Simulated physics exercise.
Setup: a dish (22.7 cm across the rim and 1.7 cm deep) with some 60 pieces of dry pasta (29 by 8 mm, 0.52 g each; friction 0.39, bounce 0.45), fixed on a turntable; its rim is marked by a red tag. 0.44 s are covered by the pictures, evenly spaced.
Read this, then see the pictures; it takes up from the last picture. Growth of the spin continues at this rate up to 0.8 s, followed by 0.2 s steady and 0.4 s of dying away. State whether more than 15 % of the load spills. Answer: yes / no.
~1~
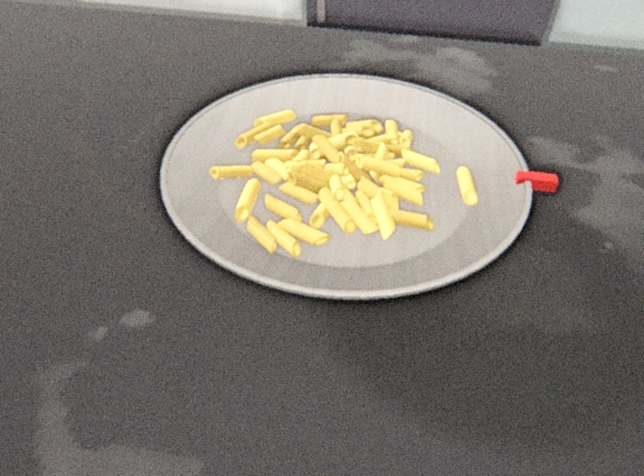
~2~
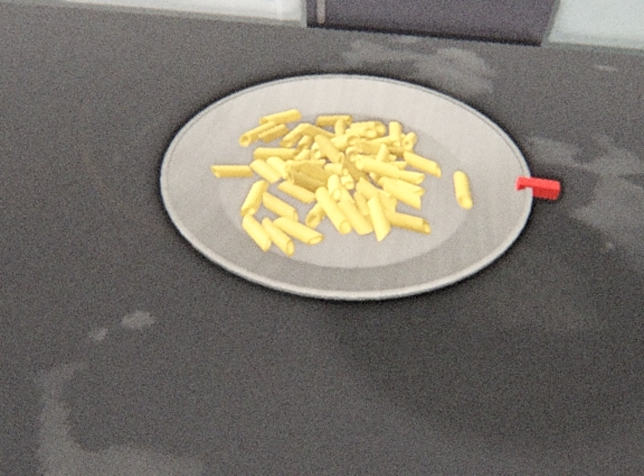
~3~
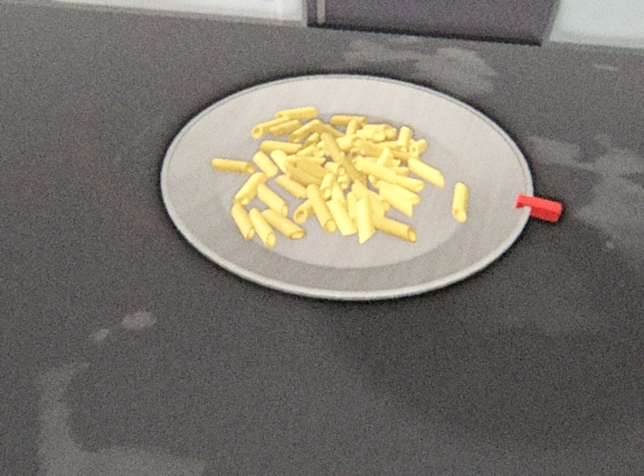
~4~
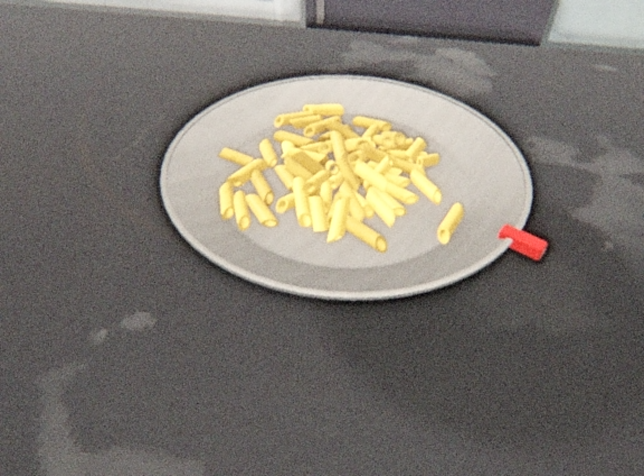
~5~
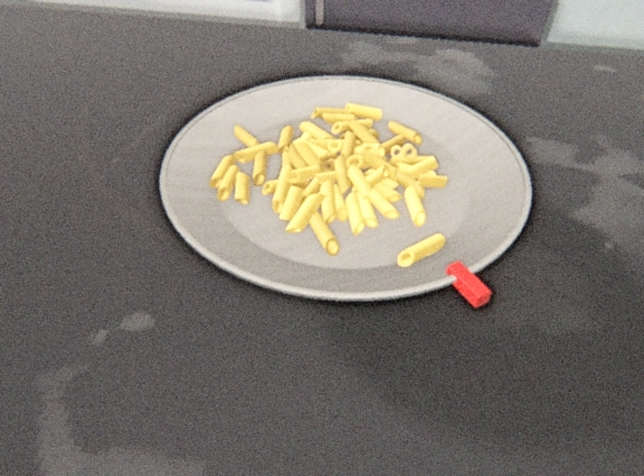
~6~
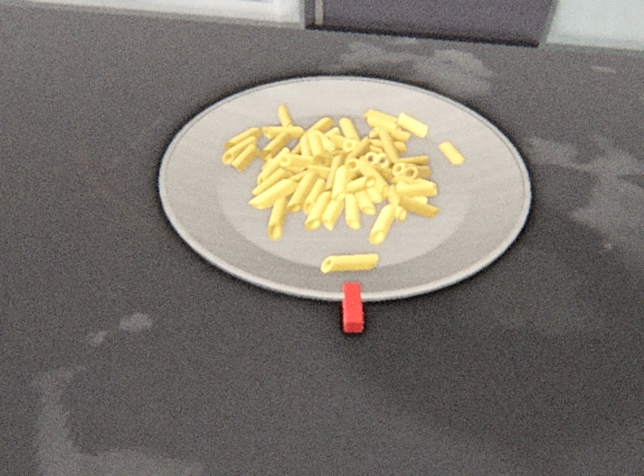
Answer: Yes.
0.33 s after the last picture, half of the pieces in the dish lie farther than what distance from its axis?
6.0 cm, roughly.
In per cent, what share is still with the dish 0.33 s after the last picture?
Something like 95 per cent is still there.
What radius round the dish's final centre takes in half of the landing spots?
Estimate: Approx. 20 cm.
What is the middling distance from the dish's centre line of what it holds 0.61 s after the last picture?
About 8.0 cm.
Then, 0.33 s after the last picture, dish 95 %; middle of the pieces not yet landed near (352, 182).
Then, 0.61 s after the last picture, fallen in front of where it stops 10 %, fallen left of where it stops 5 %, dish 55 %, fallen behind where it stops 10 %, fallen right of where it stops 5 %, in the air 15 %; middle of the pieces not yet landed near (317, 160).
Then, 0.87 s after the last picture, fallen in front of where it stops 10 %, fallen left of where it stops 25 %, dish 35 %, fallen behind where it stops 20 %, fallen right of where it stops 10 %; middle of the pieces not yet landed near (312, 198).
Then, 1.11 s after the last picture, fallen in front of where it stops 10 %, fallen left of where it stops 25 %, dish 35 %, fallen behind where it stops 20 %, fallen right of where it stops 10 %; middle of the pieces not yet landed near (303, 184).
In the end, fallen in front of where it stops 10 %, fallen left of where it stops 25 %, dish 35 %, fallen behind where it stops 20 %, fallen right of where it stops 10 %.
